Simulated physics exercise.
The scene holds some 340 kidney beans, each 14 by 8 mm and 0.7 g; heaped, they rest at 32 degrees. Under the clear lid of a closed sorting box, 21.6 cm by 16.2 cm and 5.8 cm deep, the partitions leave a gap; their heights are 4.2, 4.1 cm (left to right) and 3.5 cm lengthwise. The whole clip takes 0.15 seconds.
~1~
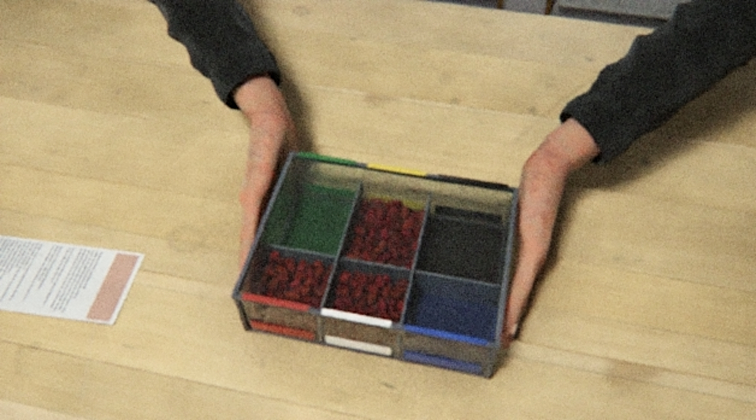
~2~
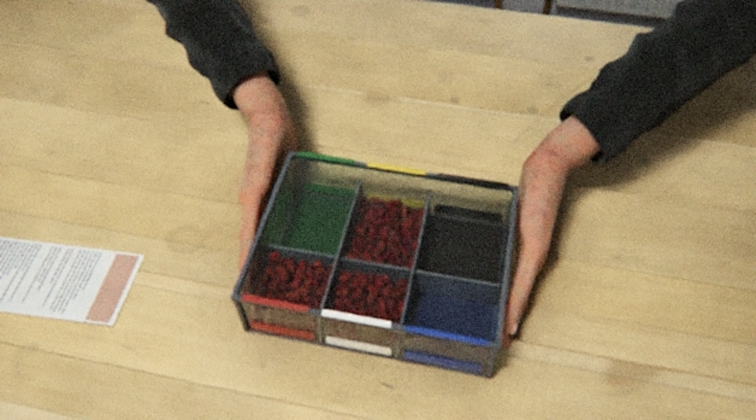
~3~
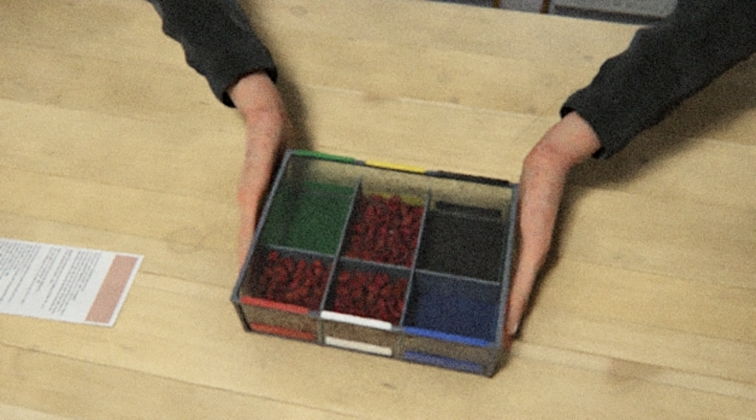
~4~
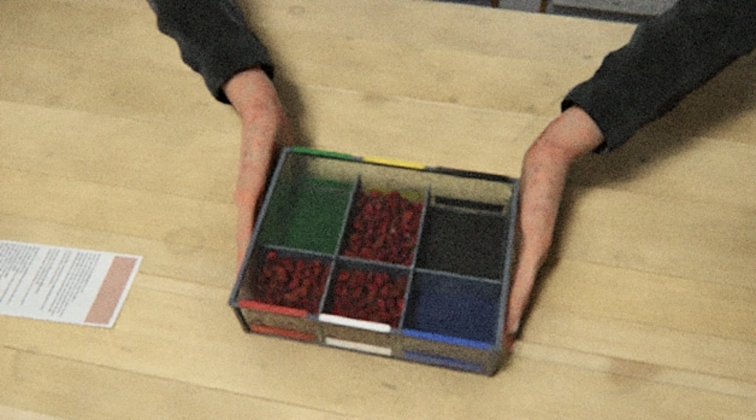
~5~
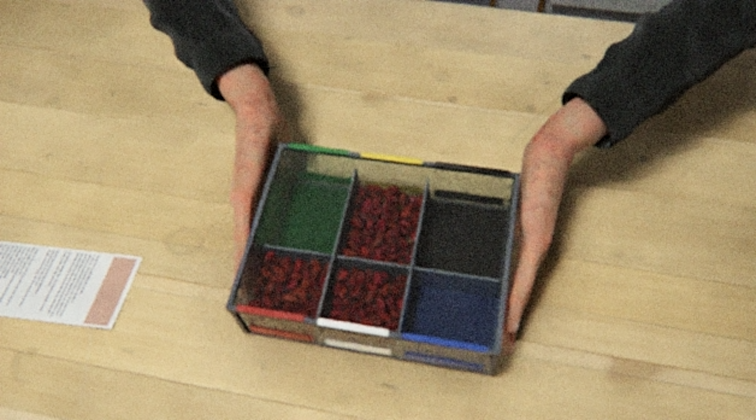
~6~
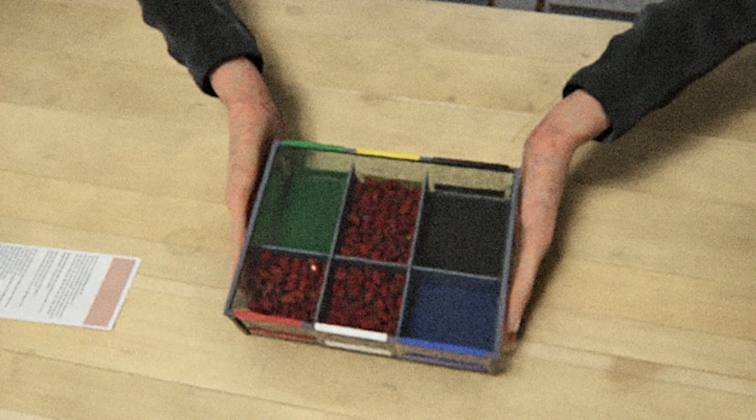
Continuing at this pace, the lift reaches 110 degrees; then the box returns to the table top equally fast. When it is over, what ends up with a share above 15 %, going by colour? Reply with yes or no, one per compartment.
Red yes, blue no, green no, yellow no, white yes, black no.
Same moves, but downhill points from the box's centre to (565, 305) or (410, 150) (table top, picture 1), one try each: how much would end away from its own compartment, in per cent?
Approximately 35 percent, then 65 percent.
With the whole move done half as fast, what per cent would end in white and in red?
That way white would end with 50 per cent and red with 45 per cent.
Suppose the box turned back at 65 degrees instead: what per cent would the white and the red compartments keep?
Shares: White 35, red 40, in per cent.
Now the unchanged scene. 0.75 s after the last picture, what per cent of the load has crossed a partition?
Value: Close to 15 %.
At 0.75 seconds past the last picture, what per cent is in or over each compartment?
In per cent: Red 40, blue 0, green 0, yellow 15, white 40, black 0.
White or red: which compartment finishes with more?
Result: White has more.
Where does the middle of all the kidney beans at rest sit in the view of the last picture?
Centre at rest: Approx. (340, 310) px.
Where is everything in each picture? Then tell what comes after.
Box tilt 0 degrees, front corners at (237, 295) and (495, 344); red 35 %, yellow 35 %, white 30 %, in the first frame.
Box tilt 1 degrees, front corners at (237, 296) and (495, 344), in the second frame.
Box tilt 2 degrees, front corners at (236, 298) and (495, 345), in the third frame.
Box tilt 5 degrees, front corners at (234, 301) and (495, 347), lowest corner left front, in the fourth frame.
Box tilt 9 degrees, front corners at (232, 306) and (495, 350), lowest corner left front, in the fifth frame.
Box tilt 13 degrees, front corners at (229, 311) and (494, 354), lowest corner left front; red 35 %, yellow 35 %, white 30 %, in the sixth frame.
Then, 0.75 s after the last picture, tilt 110 degrees; red 40 %, yellow 15 %, white 40 %.
Then, 1.25 s after the last picture, tilt 50 degrees; red 40 %, blue 5 %, yellow 5 %, white 50 %.
Then, 1.82 s after the last picture, tilt 0 degrees; red 40 %, blue 5 %, yellow 5 %, white 50 %.
In the end, red 40 %, blue 5 %, green 0 %, yellow 5 %, white 50 %, black 0 %.
